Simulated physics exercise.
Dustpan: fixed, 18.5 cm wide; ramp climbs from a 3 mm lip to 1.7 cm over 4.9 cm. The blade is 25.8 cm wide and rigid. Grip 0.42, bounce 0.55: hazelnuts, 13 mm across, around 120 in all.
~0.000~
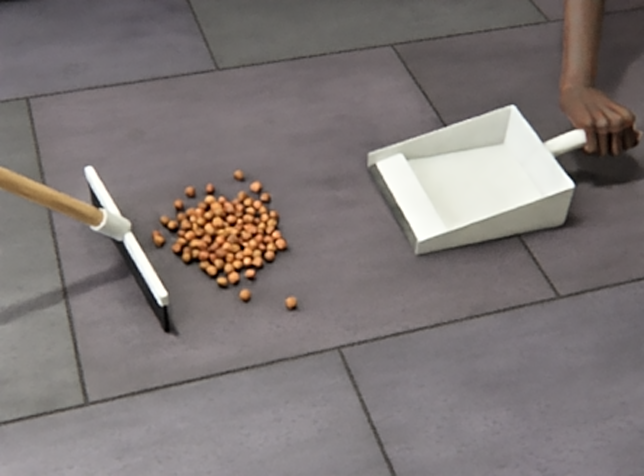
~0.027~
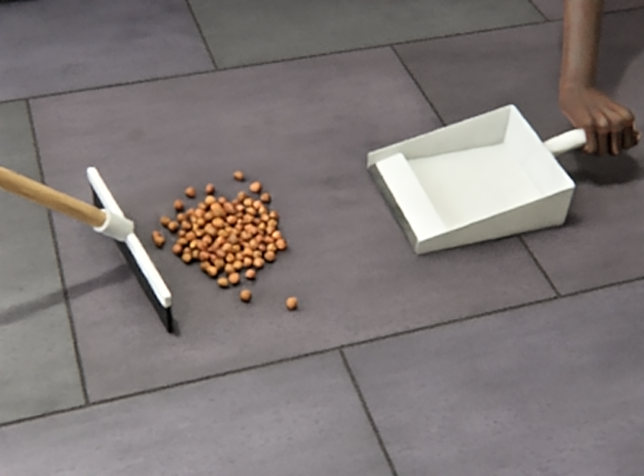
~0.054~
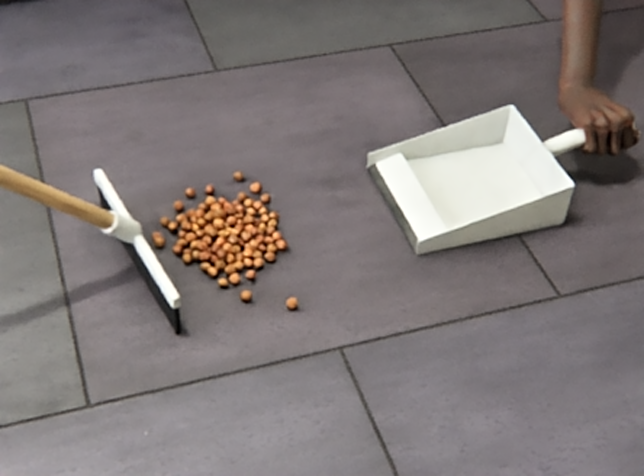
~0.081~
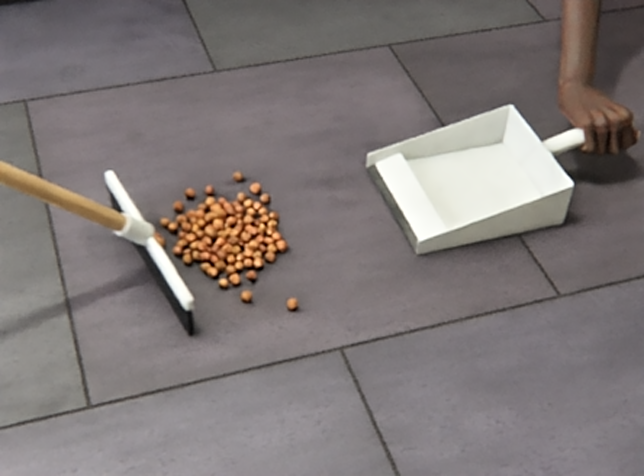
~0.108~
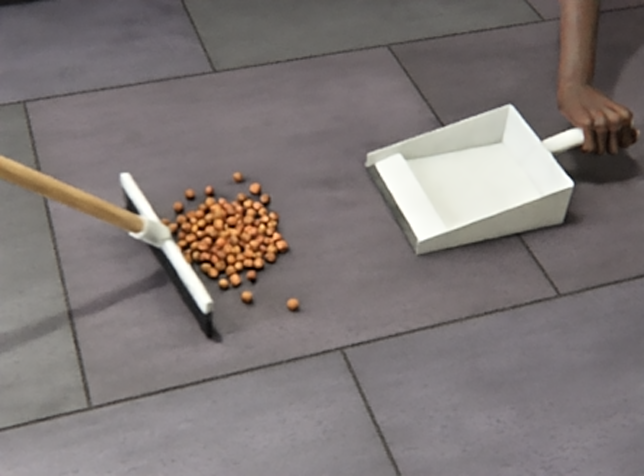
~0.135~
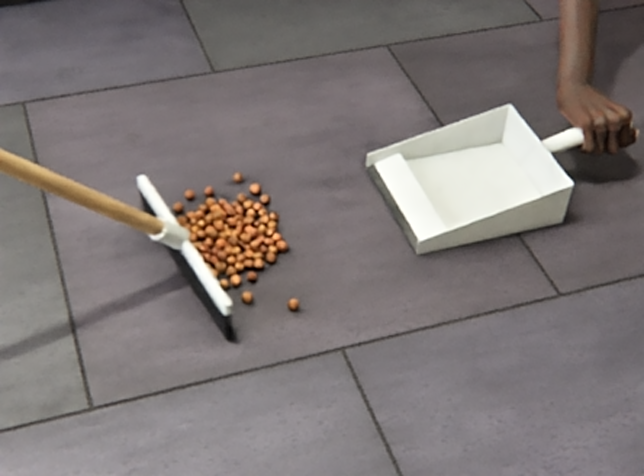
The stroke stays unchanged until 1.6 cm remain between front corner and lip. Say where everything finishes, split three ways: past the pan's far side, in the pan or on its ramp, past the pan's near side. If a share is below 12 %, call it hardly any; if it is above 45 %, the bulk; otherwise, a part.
Past the pan's far side: A part. In the pan or on its ramp: Hardly any. Past the pan's near side: A part.
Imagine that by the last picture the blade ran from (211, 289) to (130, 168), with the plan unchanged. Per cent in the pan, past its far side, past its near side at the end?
Pan 25 % / far 30 % / near 5 %.
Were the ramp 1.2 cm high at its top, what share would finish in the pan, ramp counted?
I'd expect close to 10 per cent.
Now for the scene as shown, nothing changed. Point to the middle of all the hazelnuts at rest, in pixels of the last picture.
Look around (376, 205) in the last picture.
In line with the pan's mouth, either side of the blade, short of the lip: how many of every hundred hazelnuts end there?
I'd put it near 50 per cent.
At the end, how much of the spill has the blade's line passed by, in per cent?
25 %.
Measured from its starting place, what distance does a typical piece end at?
Around 20 centimetres.
After 0.31 s, middle of the blade 17 cm from the lip; 0 % over the lip, far side 10 %, near side 10 %.
After 0.43 s, middle of the blade 7 cm from the lip; 0 % over the lip, far side 15 %, near side 15 %.
After 0.67 s, middle of the blade 4 cm from the lip; 10 % over the lip, far side 20 %, near side 20 %.
By 1.6 s all is still; far side 20 %, pan 5 %, near side 25 %, in front of the lip or behind the blade 50 %.
